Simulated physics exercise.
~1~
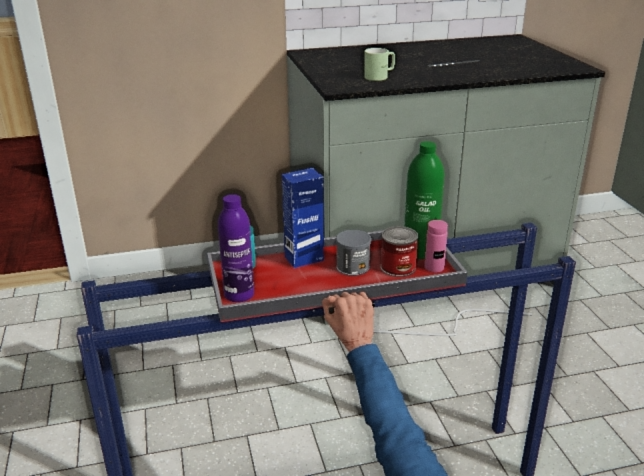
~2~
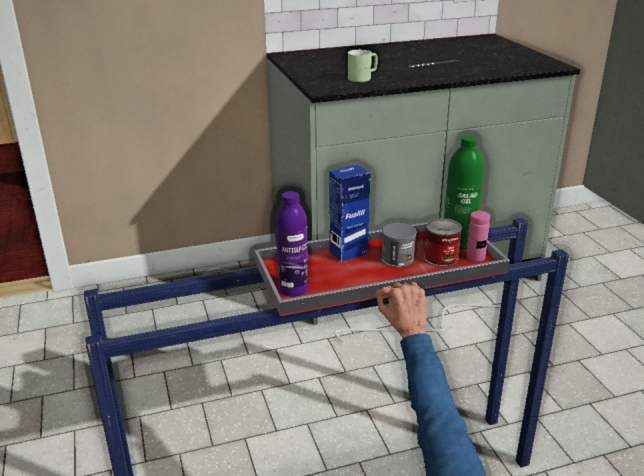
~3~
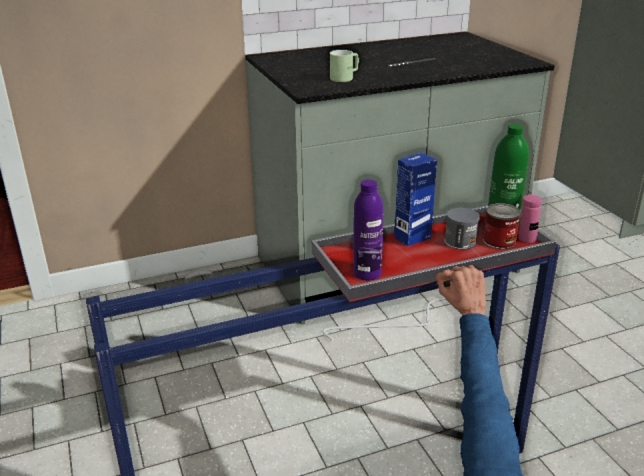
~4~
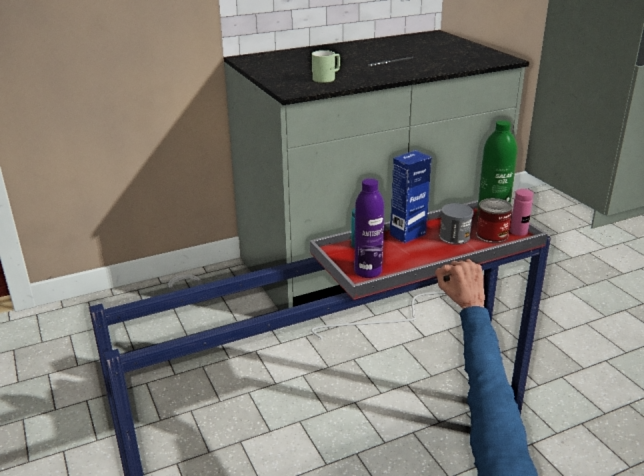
A hand slides a red tray of bottles and tins right along blue rails, everything staying upright.
